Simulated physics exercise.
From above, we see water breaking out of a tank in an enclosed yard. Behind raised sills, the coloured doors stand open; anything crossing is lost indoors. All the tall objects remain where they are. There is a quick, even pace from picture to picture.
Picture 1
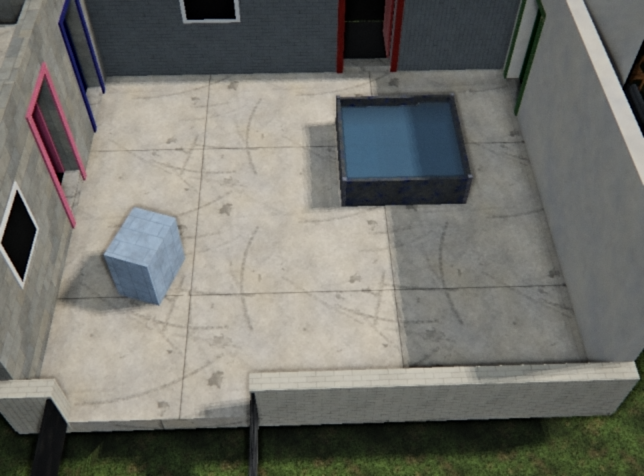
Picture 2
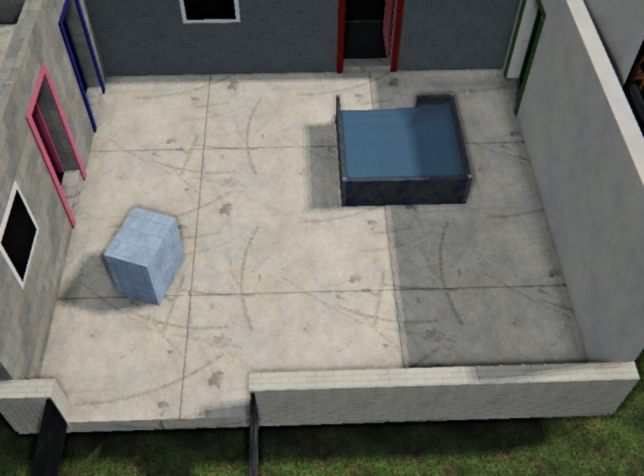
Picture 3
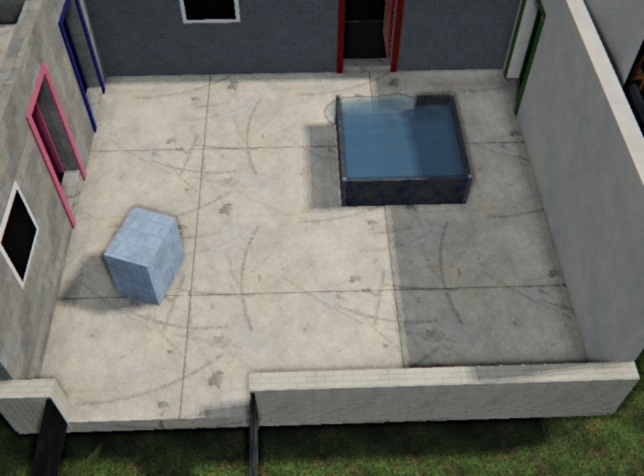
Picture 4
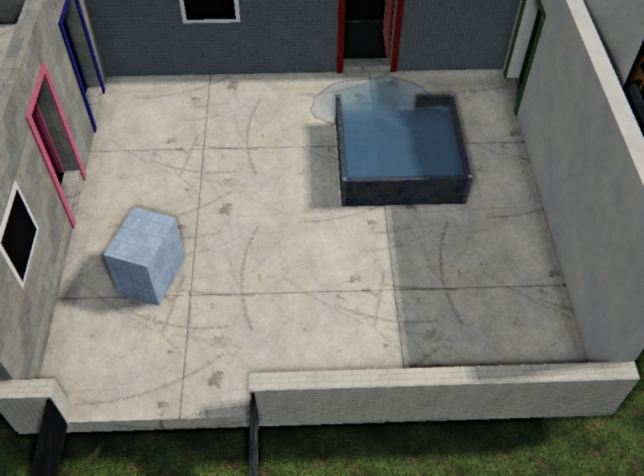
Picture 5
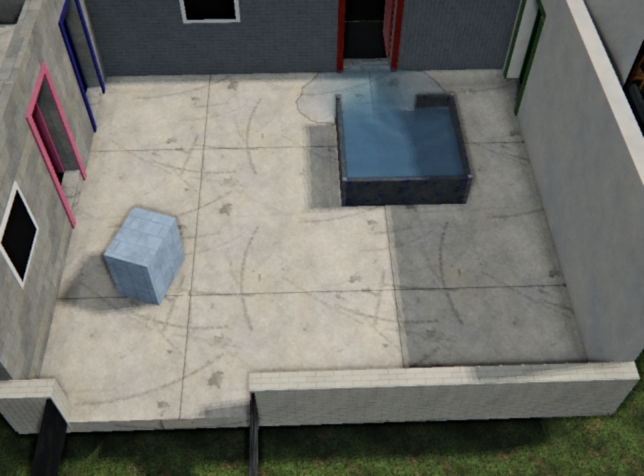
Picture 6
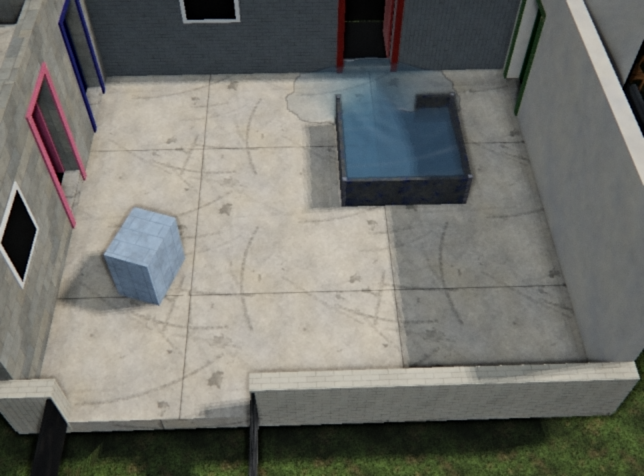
Water in a dark tank lies still, then pours out through a gap on the far side and spreads in a thin sheet over the pale yard floor toward the red-framed doorway, while a pale blue block stands unmoved at left.
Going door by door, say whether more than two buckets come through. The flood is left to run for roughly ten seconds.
Outcome: The blue door swallows an okay amount of water; the red door swallows too much water; the pink door swallows an okay amount of water; the green door swallows too much water.
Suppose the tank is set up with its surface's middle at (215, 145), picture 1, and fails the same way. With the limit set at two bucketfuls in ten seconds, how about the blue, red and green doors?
Blue door exceeds it; red door stays within it; green door exceeds it.
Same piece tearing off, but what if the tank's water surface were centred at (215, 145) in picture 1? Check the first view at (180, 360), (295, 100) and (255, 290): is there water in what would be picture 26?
Points in turn: Not reached; inundated; not reached.
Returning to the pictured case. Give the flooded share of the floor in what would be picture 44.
It should be close to 50 %.
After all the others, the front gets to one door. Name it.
That is the pink-painted one.
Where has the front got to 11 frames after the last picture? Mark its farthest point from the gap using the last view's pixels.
(155, 81).
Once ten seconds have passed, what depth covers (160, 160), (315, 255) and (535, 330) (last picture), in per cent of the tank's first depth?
About 8, 2 and 4 per cent.
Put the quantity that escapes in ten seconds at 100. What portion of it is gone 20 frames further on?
Log: Around 65 %, estimated.
A moment on, water covers 10 % of the floor; the blue door not reached, the red door far over two buckets in, the pink door not reached, the green door not reached.
Next, water covers 15 % of the floor; the blue door not reached, the red door far over two buckets in, the pink door not reached, the green door under two buckets in.
Then, water covers 30 % of the floor; the blue door wet at the sill, nothing in, the red door far over two buckets in, the pink door not reached, the green door over two buckets in.
Later, water covers 50 % of the floor; the blue door wet at the sill, nothing in, the red door far over two buckets in, the pink door wet at the sill, nothing in, the green door far over two buckets in.
In the end, water covers 65 % of the floor; the blue door wet at the sill, nothing in, the red door far over two buckets in, the pink door wet at the sill, nothing in, the green door far over two buckets in.
